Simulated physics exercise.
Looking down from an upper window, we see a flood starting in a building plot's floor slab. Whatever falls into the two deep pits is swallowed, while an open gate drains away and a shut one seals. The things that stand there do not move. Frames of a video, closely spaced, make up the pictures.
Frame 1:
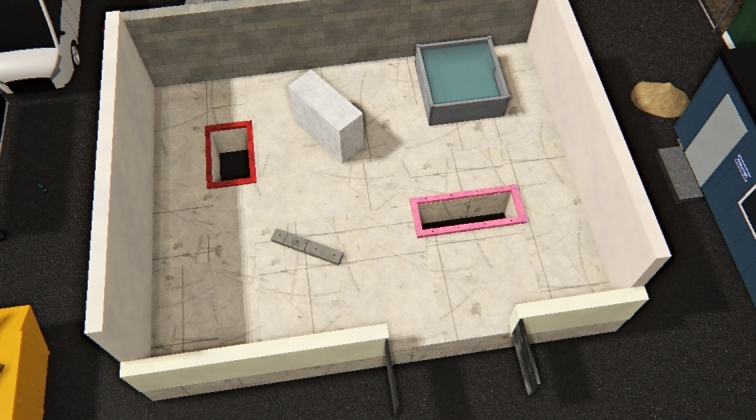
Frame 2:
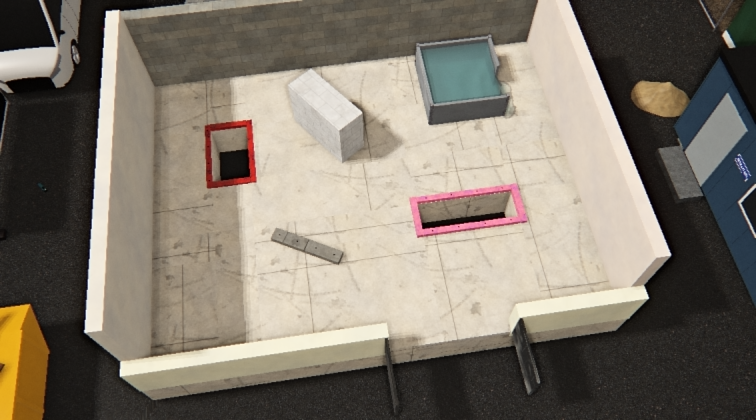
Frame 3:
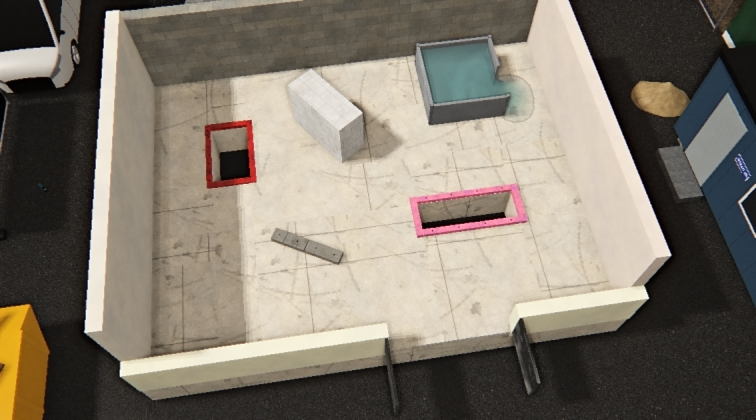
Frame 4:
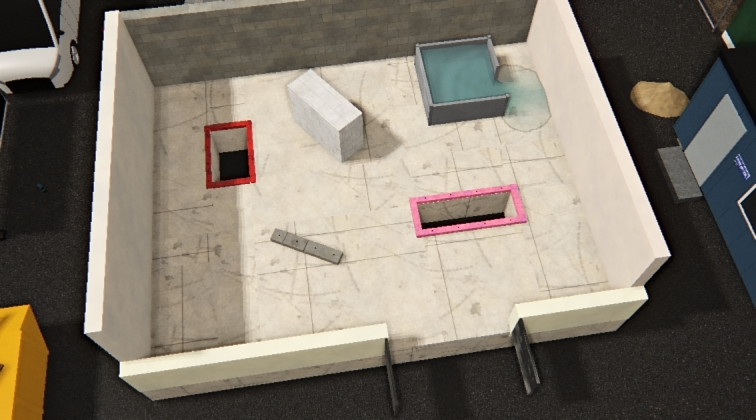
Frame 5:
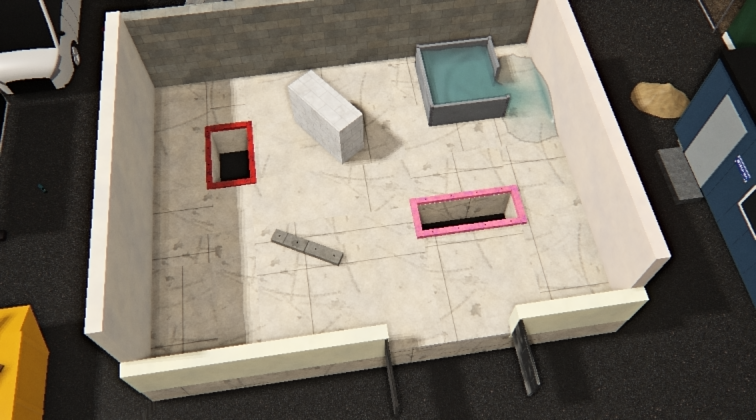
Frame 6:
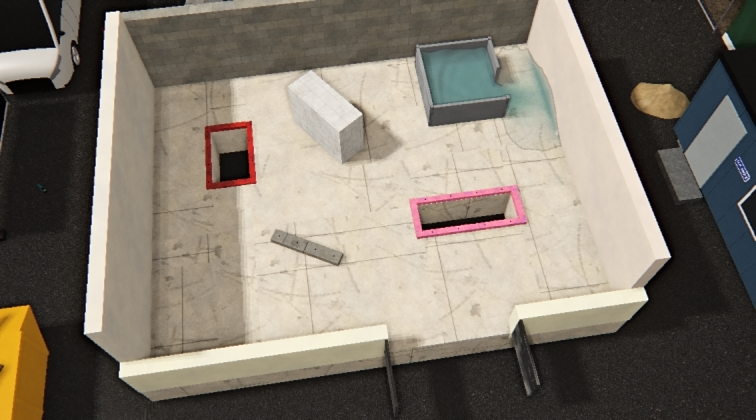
Walled concrete building plot seen from above, with water pouring from a grey tank's right side and spreading across the floor slab.
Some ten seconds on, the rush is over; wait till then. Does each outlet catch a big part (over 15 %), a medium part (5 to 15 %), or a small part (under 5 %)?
Parts caught - gate: A medium part; pink pit: A small part; red pit: A small part.
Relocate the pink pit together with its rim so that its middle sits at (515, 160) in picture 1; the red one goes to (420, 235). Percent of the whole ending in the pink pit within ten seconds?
Out of every hundred parts, the pink pit gets 30.
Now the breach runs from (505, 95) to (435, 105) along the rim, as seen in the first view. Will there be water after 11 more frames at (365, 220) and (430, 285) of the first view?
In order: Swamped and spared.
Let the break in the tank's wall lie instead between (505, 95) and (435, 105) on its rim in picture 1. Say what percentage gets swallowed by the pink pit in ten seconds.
Pink: About 30 %.
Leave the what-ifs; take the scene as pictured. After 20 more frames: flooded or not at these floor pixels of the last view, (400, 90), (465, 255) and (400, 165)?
Note - in order: Not inundated / not inundated / not inundated.
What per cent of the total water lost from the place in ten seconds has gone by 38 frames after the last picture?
Around 35 % of the total, roughly.
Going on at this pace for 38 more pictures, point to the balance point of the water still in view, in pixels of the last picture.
Around pixel (475, 155) of the last picture.
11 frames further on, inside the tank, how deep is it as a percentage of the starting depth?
Estimate: Close to 52 %.
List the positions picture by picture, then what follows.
The first frame shows still water in the water tank at (461, 73).
In the second frame, water pours out at (498, 95) and has run to a hidden place.
In the third frame, water pours out at (498, 95) and has run to (524, 84).
In the fourth frame, the front is at (538, 76), out from the gap at (497, 95).
In the fifth frame, the front is at (533, 61), out from the gap at (498, 96).
In the sixth frame, water pours out at (498, 96) and has run to (561, 143).
A moment on, water covers 5 % of the floor; the gate 0 %, the pink pit 0 %, the red pit 0 %.
Next, water covers 15 % of the floor; the gate 0 %, the pink pit 0 %, the red pit 0 %.
Then, water covers 25 % of the floor; the gate 0 %, the pink pit 0 %, the red pit 0 %.
Later, water covers 45 % of the floor; the gate 3 %, the pink pit 0 %, the red pit 0 %.
In the end, water covers 65 % of the floor; the gate 8 %, the pink pit 0 %, the red pit 0 %.
